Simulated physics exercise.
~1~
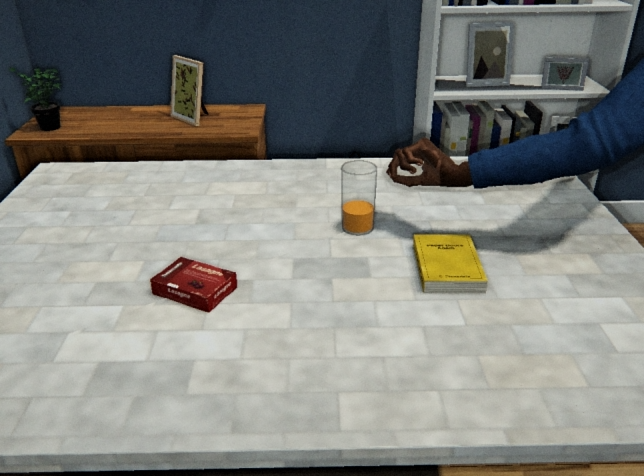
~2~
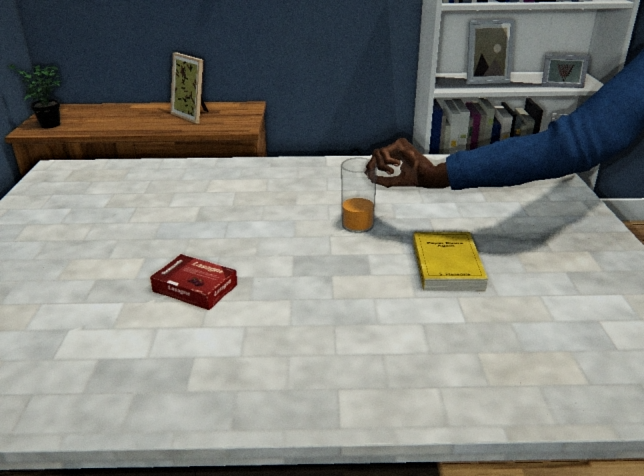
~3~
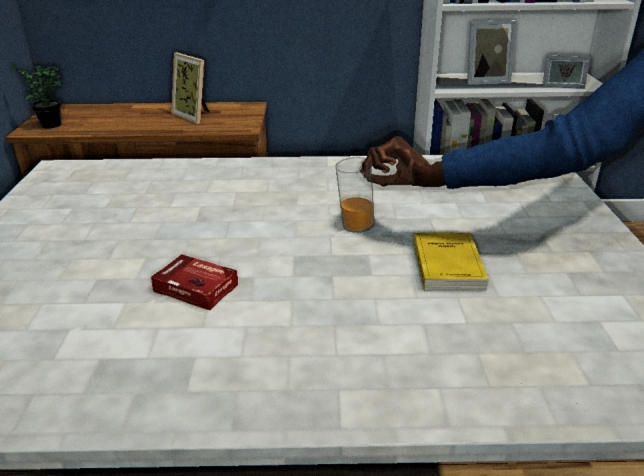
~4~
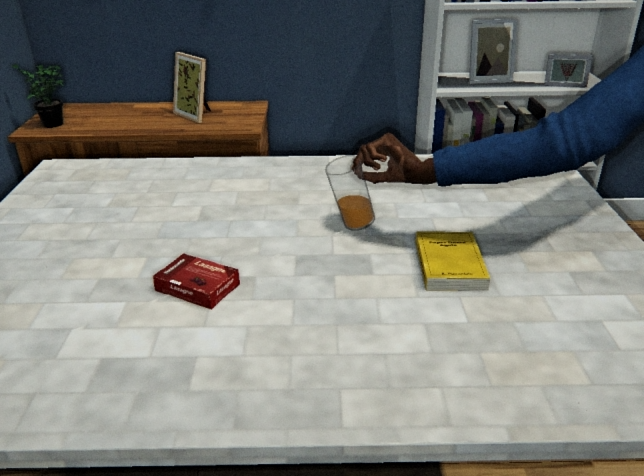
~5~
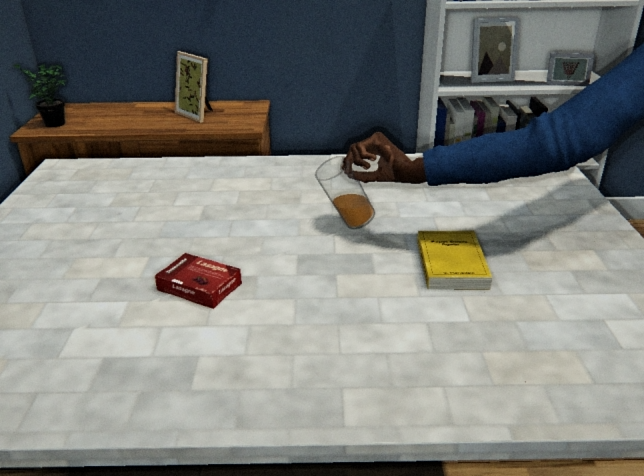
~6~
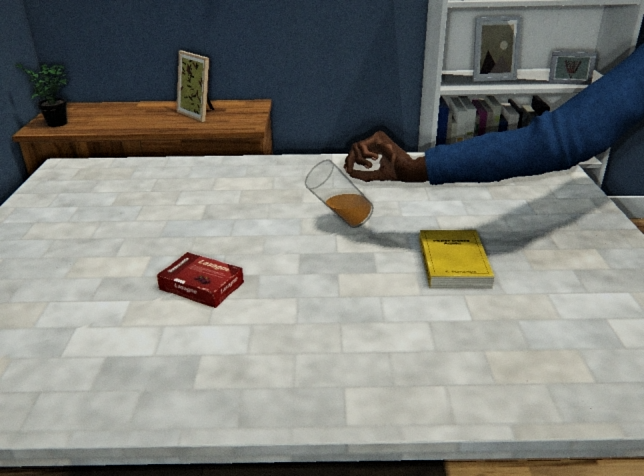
On a pale tiled tabletop, a glass of orange drink stands upright between a red packet and a yellow book. A hand in a blue sleeve moves in from the right and presses its fingers against the glass near the rim. The glass leans left, slightly at first, then steeply.
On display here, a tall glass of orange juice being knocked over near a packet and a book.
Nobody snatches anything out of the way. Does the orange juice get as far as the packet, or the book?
The spill leaves the packet wet and the book dry.
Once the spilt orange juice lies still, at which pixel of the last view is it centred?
Centre at roughly (167, 254).
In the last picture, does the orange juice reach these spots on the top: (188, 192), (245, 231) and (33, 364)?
So, first left alone, next got to, and last left alone.
A moment on, the puddle covers about as much as a plate; the packet is reached; the book is untouched.
Further on, the puddle covers about as much as a tray; the packet is reached; the book is untouched.
When it is over, the puddle covers about as much as a tray; the packet is reached; the book is untouched.
